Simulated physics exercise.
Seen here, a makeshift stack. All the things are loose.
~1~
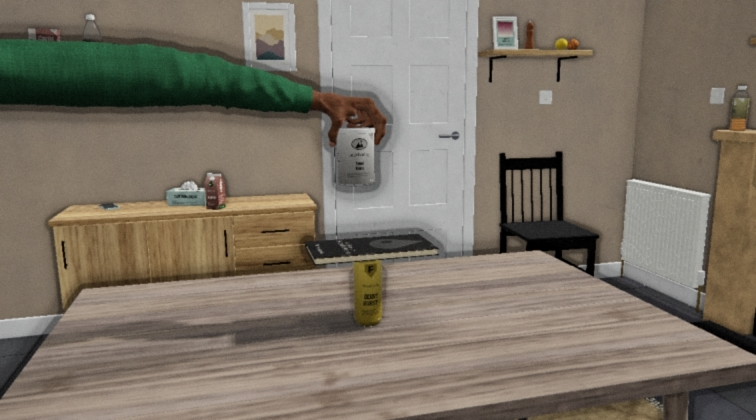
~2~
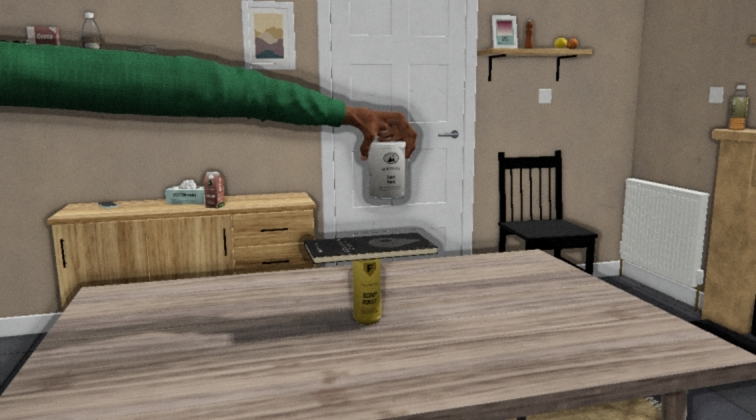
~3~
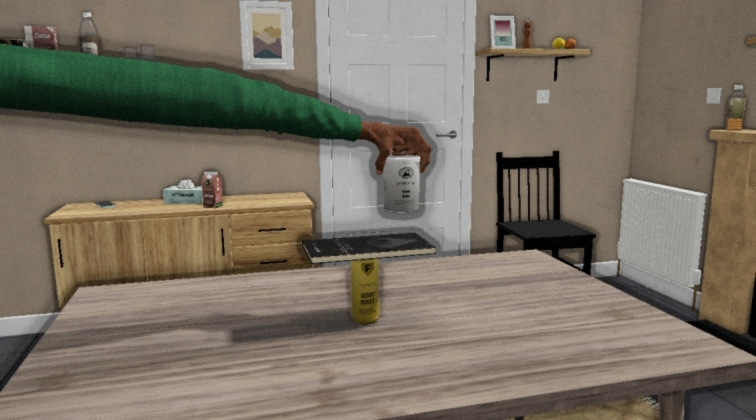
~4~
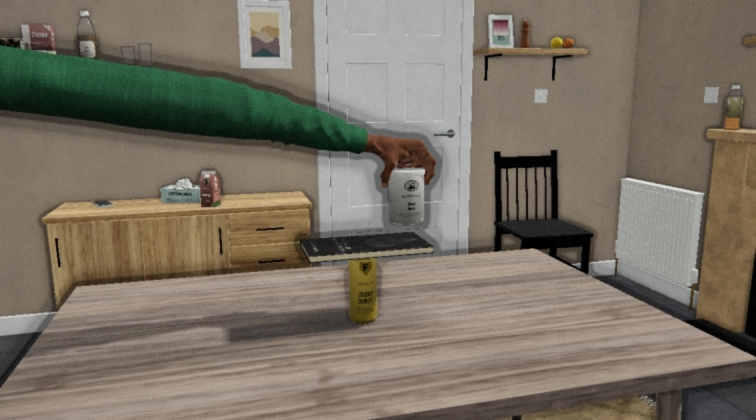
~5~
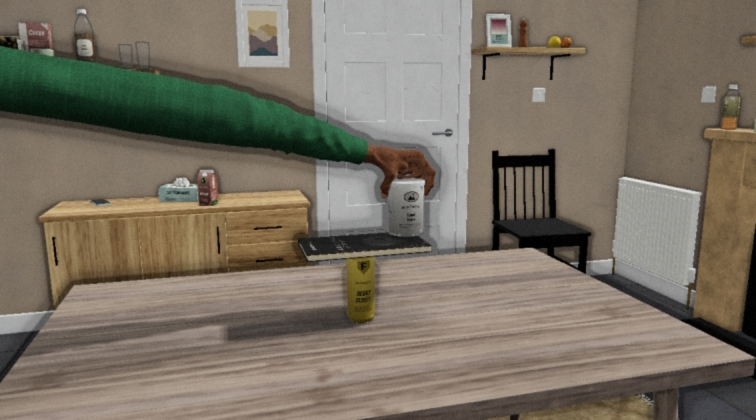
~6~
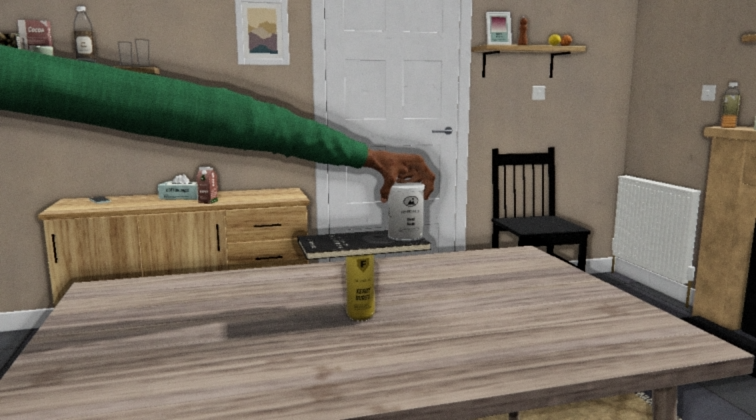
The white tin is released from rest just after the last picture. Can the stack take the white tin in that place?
Here the stack loses its balance.
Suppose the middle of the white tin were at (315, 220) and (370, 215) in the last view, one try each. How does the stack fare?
First, it gives way; second, it stays up.
Then, 0.50 s past the last view, white tin now fallen; black book on its side.
Then, 0.70 s past the last view, black book now fallen.
Finally, fallen, white tin and black book; yellow can still in place. The stack comes apart.
